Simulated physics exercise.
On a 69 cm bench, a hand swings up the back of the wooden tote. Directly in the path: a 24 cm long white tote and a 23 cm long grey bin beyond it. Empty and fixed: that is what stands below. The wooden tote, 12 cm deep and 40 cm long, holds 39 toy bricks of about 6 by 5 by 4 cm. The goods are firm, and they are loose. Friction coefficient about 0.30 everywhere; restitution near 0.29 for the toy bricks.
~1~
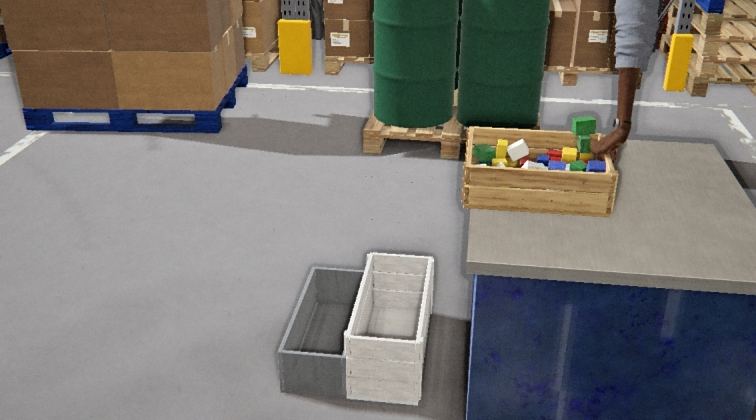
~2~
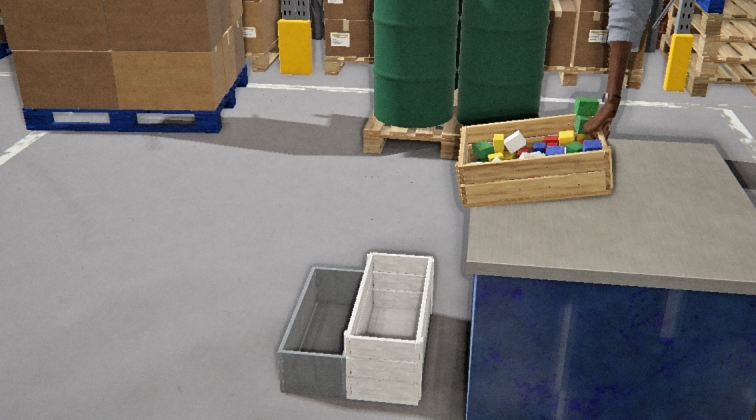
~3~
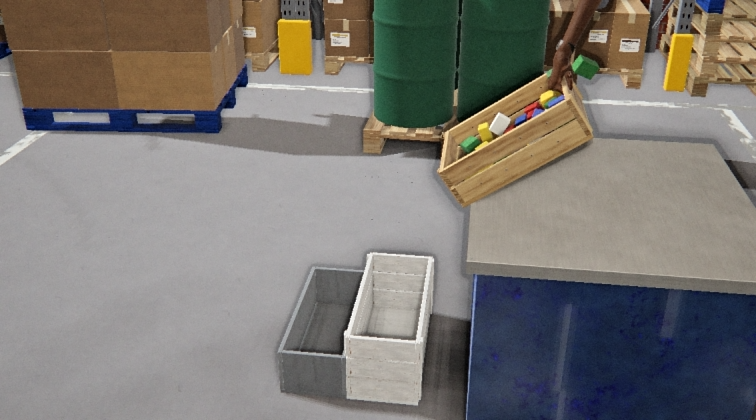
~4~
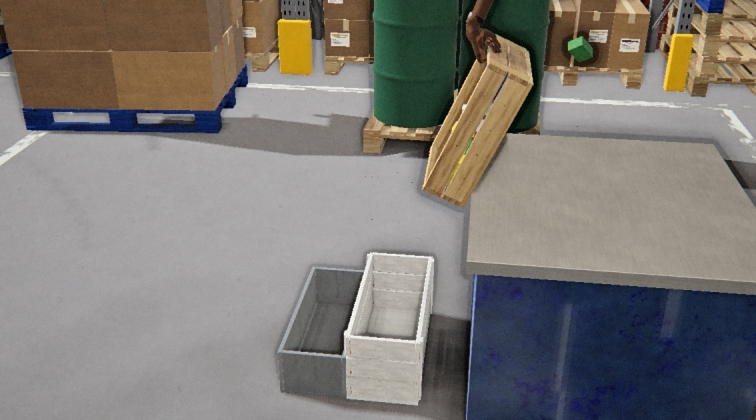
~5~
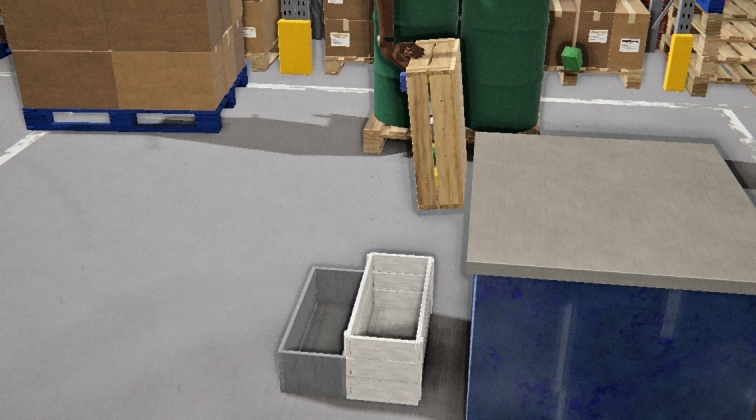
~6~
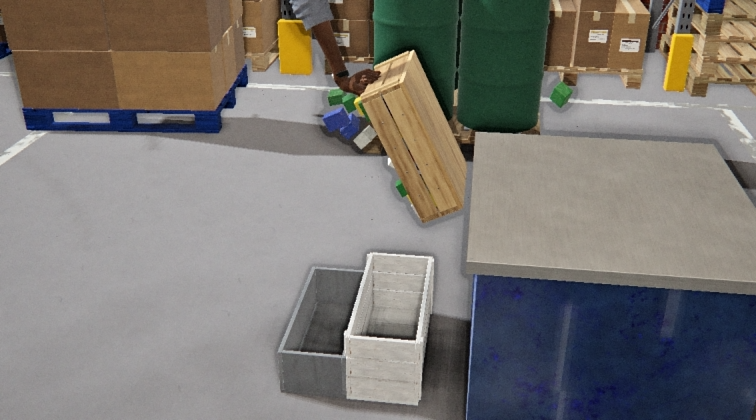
A wooden crate of colourful toy blocks is tilted leftward off a grey-topped blue counter in a warehouse, seen from above by a still camera. White and grey crates stand on the floor below, with green drums and stacked cartons behind. A hand lifts its right end up and over past upright, one green block drops away on the right, then several blocks tumble out on the left.
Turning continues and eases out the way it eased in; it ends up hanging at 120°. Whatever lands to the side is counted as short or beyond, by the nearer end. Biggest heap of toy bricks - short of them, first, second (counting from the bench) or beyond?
Answer: Beyond.
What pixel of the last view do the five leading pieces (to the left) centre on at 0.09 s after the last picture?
They are centred near (282, 165).
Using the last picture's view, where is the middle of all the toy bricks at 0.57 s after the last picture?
Around (311, 331).
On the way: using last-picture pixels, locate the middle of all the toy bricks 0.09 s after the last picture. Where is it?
I'd say close to (357, 181).
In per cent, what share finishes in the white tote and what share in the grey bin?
20 and 30 %.
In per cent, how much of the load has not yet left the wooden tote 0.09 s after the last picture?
Still in there: Some 15 per cent.
Then, 0.09 s after the last picture, tilt 120°; 5 still in the wooden tote and 34 in the air.
Then, 0.21 s after the last picture, tilt 120°; 2 still in the wooden tote, 1 in the white tote, 1 in the grey bin and 35 in the air.
Then, 0.36 s after the last picture, tilt 120°; 4 in the white tote, 10 in the grey bin, 18 on the ground beyond the grey bin and 7 in the air.
When it is over (0.57 s after the last picture), 8 in the white tote, 11 in the grey bin, 1 on the ground short of the white tote and 19 on the ground beyond the grey bin.
